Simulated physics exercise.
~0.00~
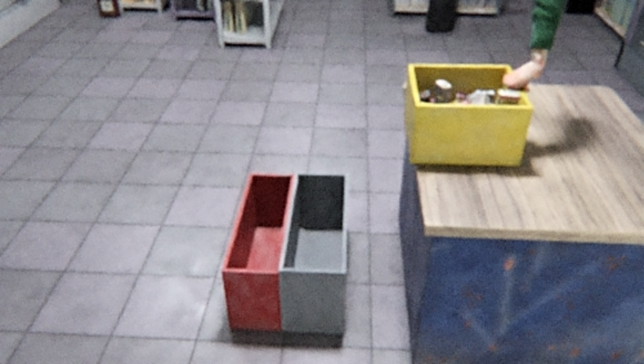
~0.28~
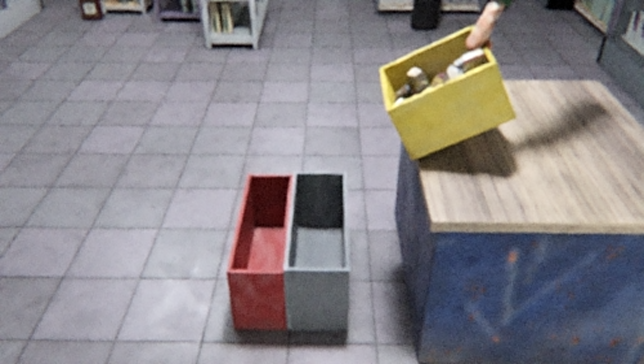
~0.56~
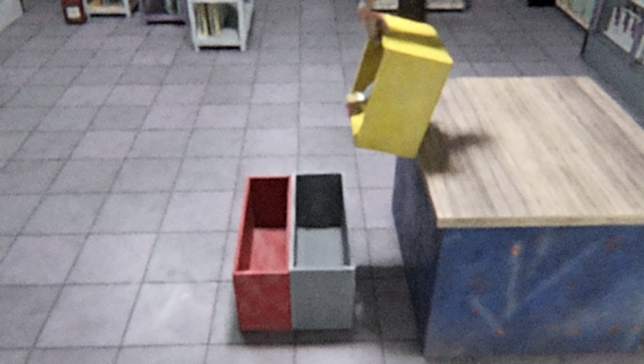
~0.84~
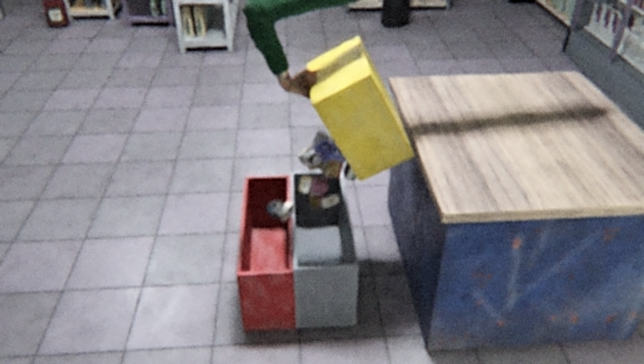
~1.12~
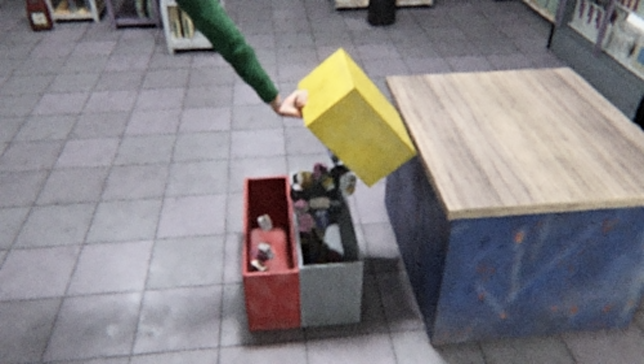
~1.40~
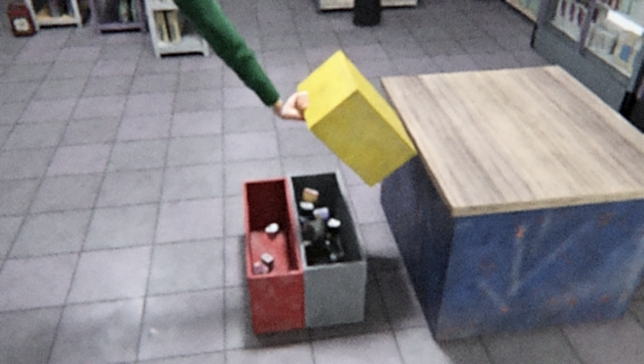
A yellow crate full of small items was lifted off a wooden-topped bench and tipped leftward by a green-sleeved arm until it hung nearly upside down, spilling its load into two boxes on the floor, most landing in the grey one and a few in the red.
